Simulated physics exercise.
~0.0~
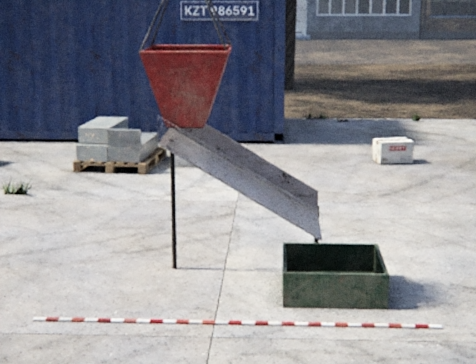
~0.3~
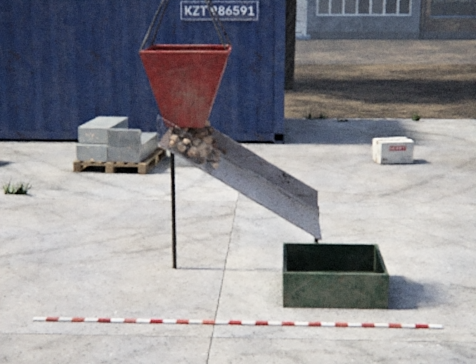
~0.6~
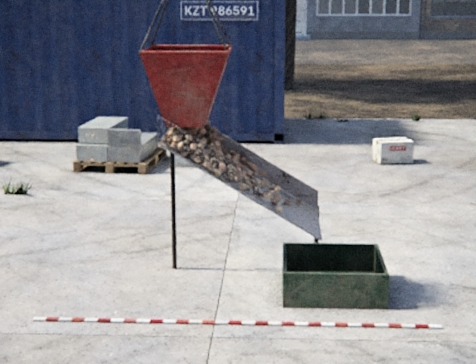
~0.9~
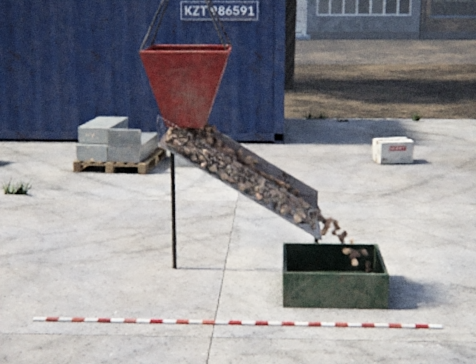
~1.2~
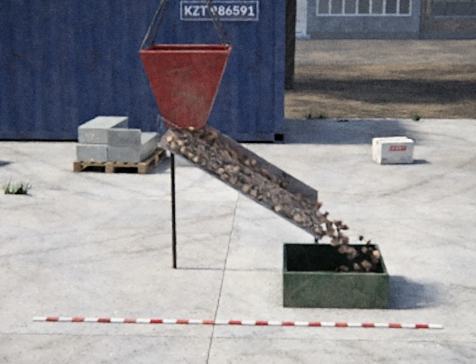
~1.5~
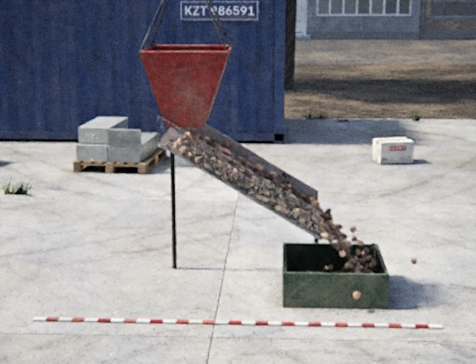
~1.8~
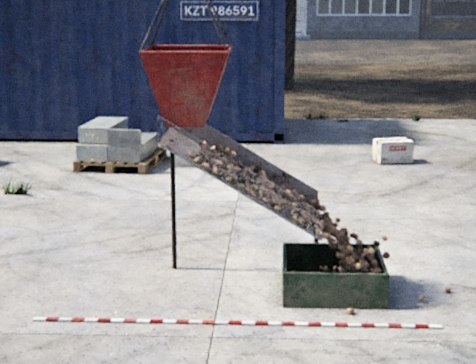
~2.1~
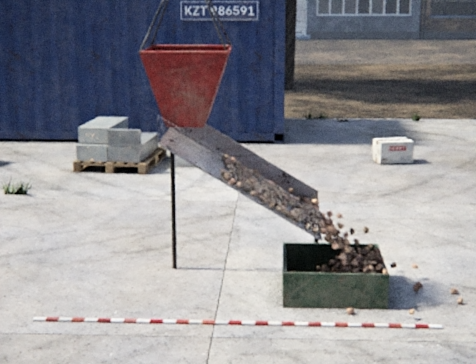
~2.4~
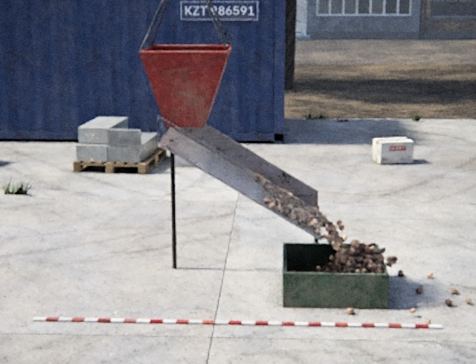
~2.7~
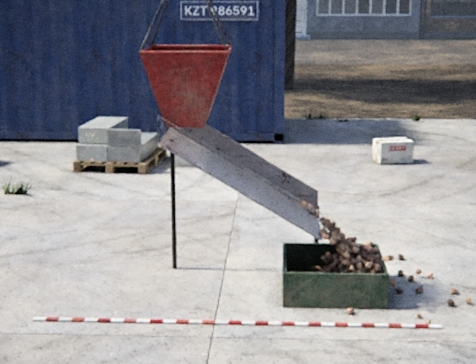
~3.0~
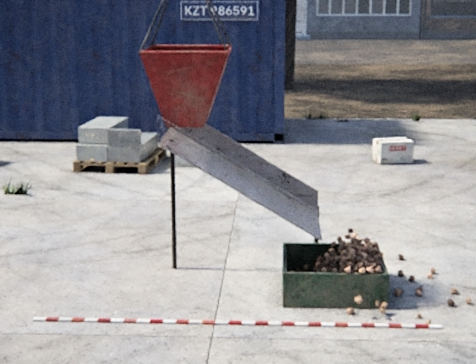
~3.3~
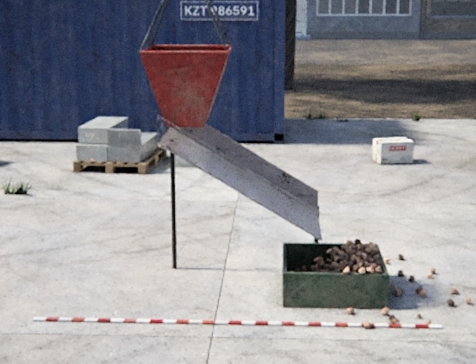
The video shows a red hopper releasing brown stones onto a sloping steel chute, where they slide down to the right and pour into a green bin. The chute empties, leaving most stones heaped in the bin and a few scattered on the concrete beside it.
